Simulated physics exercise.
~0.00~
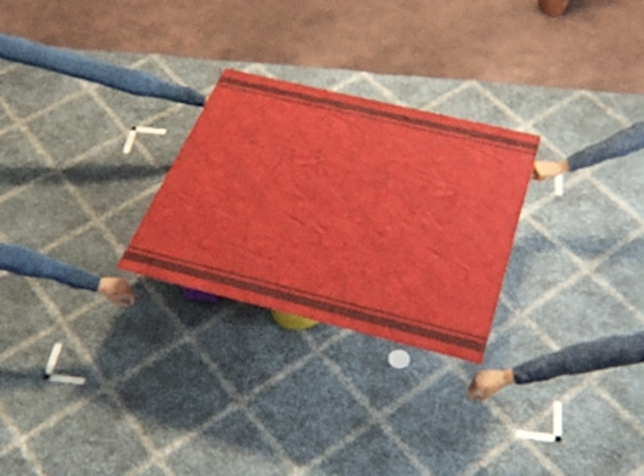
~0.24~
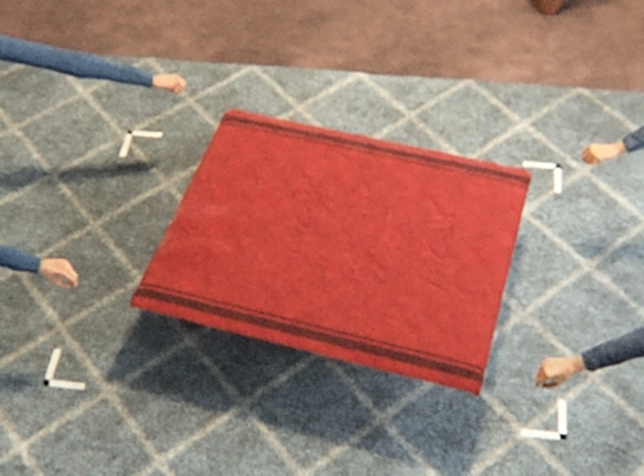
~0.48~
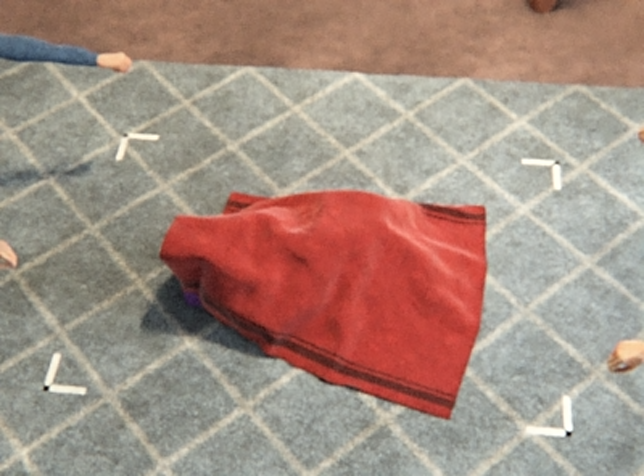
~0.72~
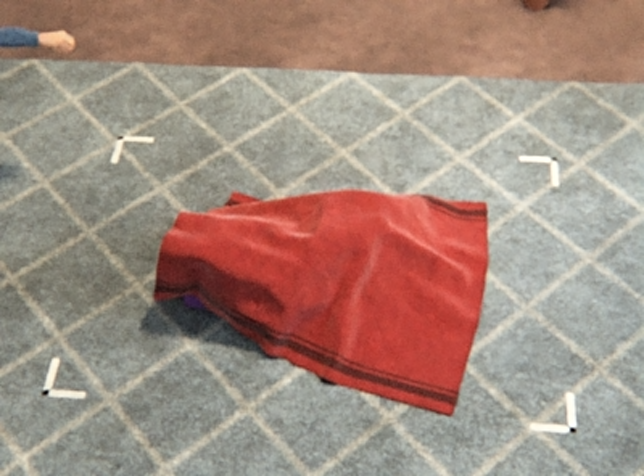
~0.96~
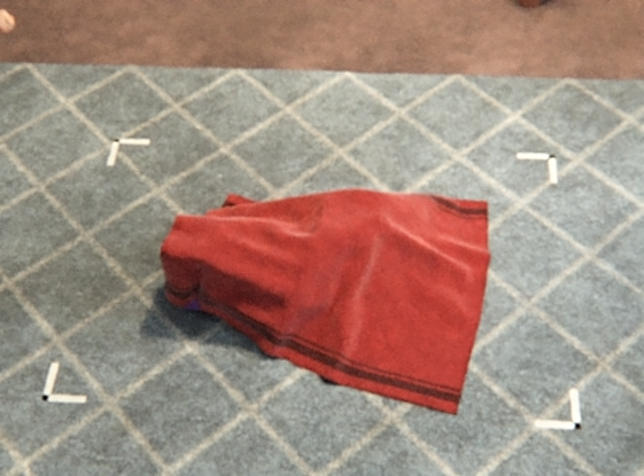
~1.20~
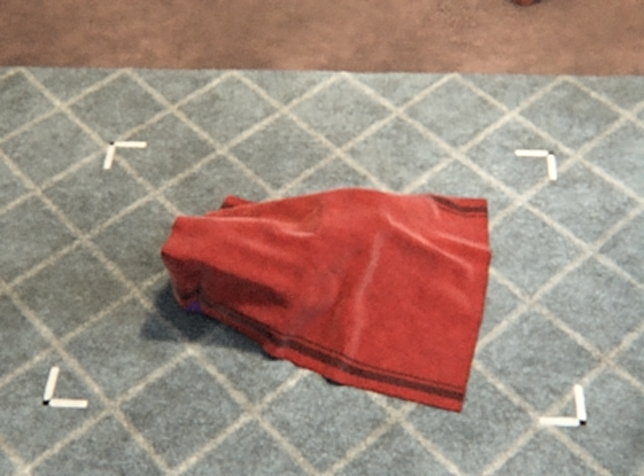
Four hands release a red blanket, which drops and drapes over objects on the carpet.
